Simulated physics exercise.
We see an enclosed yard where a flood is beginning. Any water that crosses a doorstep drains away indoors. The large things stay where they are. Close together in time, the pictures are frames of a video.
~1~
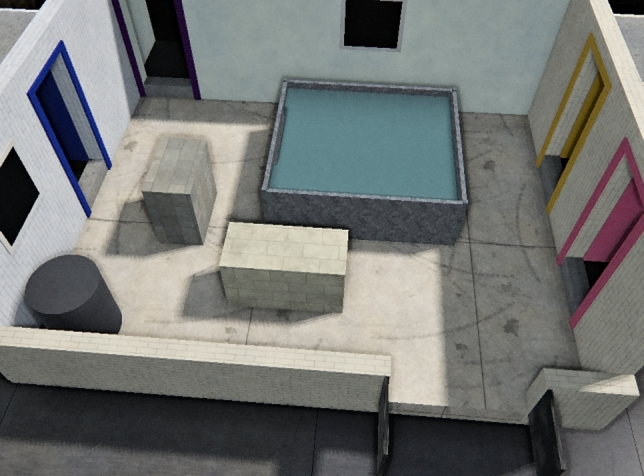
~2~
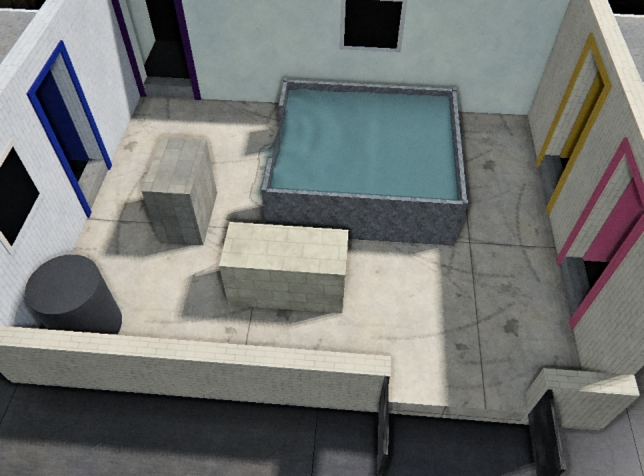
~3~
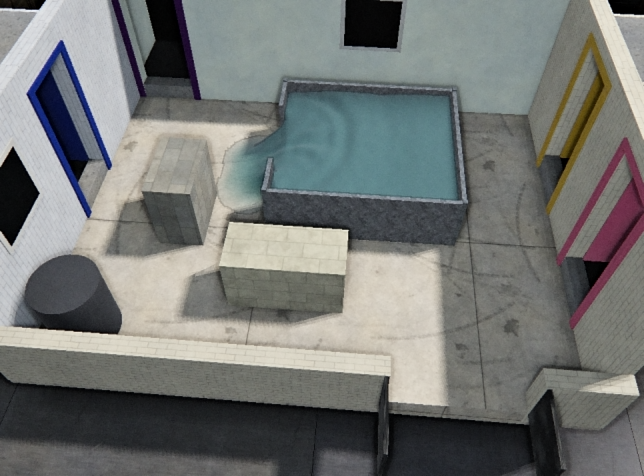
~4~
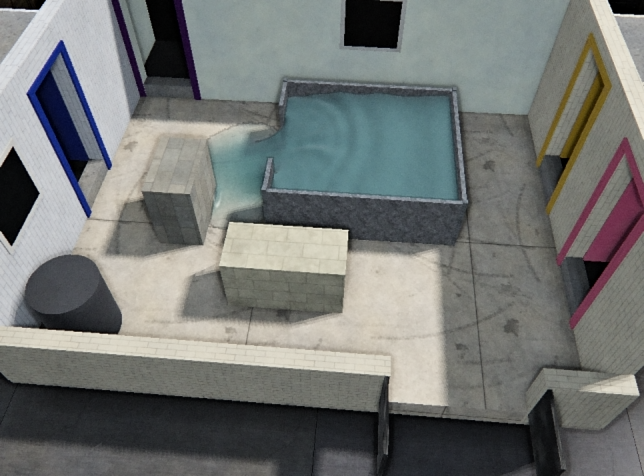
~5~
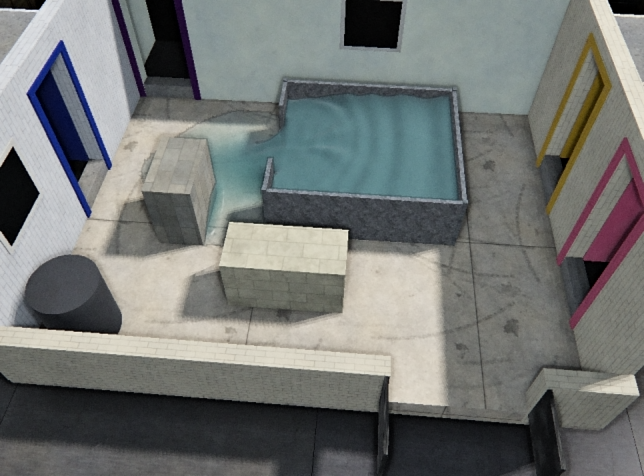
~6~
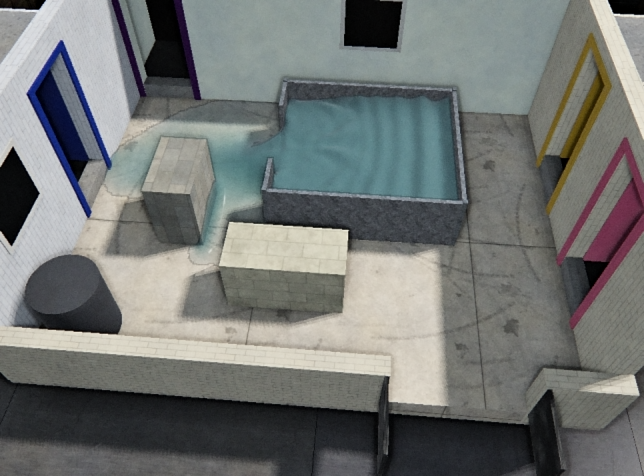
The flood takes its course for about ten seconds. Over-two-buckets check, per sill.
The purple door will most likely exceed two buckets. The pink door will most likely not exceed two buckets. The yellow door will most likely not exceed two buckets. The blue door will most likely exceed two buckets.
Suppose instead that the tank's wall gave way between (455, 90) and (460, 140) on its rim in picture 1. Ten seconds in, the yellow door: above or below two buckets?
Here's my take: The yellow door tops the limit.
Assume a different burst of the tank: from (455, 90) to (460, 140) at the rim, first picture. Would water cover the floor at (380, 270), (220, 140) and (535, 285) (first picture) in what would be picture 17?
Unwetted, unwetted, submerged.
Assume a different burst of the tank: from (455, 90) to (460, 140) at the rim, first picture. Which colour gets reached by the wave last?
Last comes the blue door.
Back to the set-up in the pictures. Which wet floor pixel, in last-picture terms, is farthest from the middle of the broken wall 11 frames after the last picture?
The wet edge reaches furthest near (29, 355).
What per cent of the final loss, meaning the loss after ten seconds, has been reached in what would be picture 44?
About 70 per cent.
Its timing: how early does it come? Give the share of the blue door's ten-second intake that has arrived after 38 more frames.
My guess is about 95 %.
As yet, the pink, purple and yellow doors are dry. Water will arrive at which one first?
That would be the purple door.
A moment on, water covers 35 % of the floor; the purple door wet at the sill, nothing in, the pink door not reached, the yellow door not reached, the blue door over two buckets in.
Next, water covers 45 % of the floor; the purple door over two buckets in, the pink door not reached, the yellow door not reached, the blue door far over two buckets in.
Then, water covers 65 % of the floor; the purple door far over two buckets in, the pink door not reached, the yellow door not reached, the blue door far over two buckets in.
Later, water covers 95 % of the floor; the purple door far over two buckets in, the pink door wet at the sill, nothing in, the yellow door wet at the sill, nothing in, the blue door far over two buckets in.
In the end, water covers 95 % of the floor; the purple door far over two buckets in, the pink door wet at the sill, nothing in, the yellow door wet at the sill, nothing in, the blue door far over two buckets in.
